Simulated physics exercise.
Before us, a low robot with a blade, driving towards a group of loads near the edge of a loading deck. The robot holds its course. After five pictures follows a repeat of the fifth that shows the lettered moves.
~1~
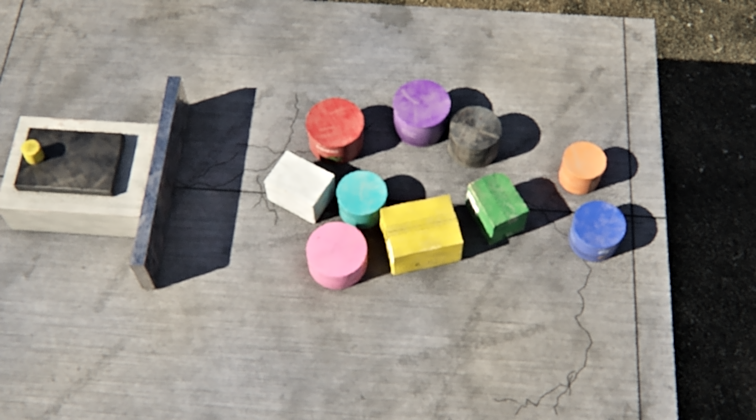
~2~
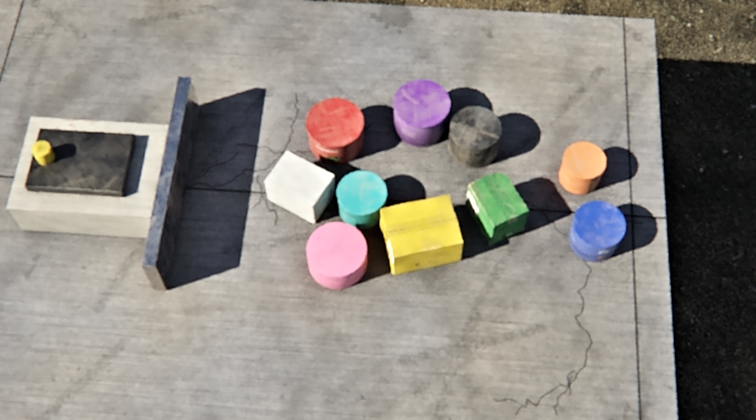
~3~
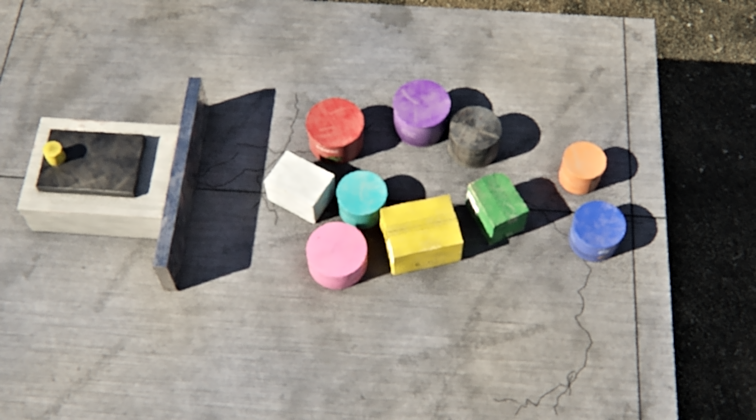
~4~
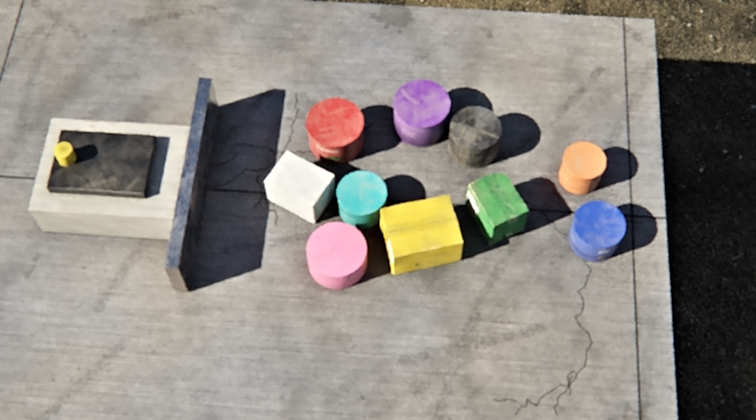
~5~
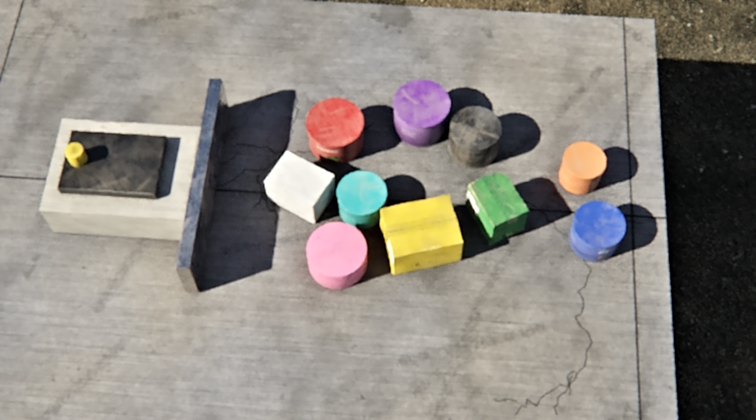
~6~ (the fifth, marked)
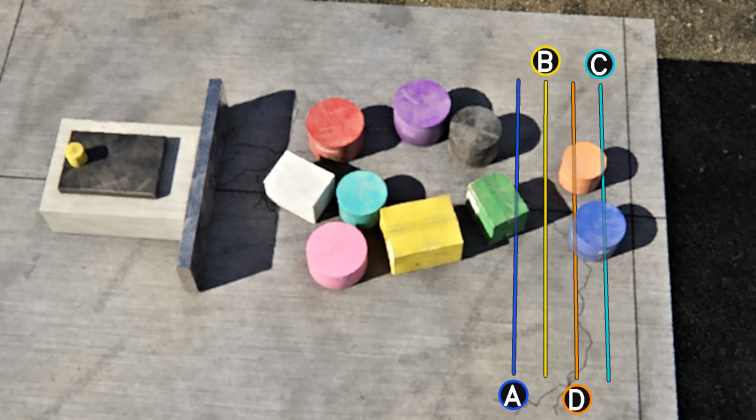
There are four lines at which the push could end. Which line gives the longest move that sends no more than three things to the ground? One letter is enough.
The farthest such stop is D.
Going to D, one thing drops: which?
The blue pail.
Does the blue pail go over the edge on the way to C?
Yes.
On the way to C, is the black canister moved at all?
By then, yes.
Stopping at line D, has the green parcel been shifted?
Yes.
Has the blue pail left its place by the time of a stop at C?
Yes.
On the copy, A at (516, 216); B at (546, 218); C at (604, 222); D at (575, 220).
On D. First, robot (255, 172); purple pail (428, 113); red pail (378, 135).
Then, robot (390, 181); blue pail (641, 237); green parcel (599, 200).
Finally, robot (496, 187); blue pail over the edge; green parcel (667, 211); one fallen.
By contrast, A is within the limit but short; B is within the limit but short; C drops four.
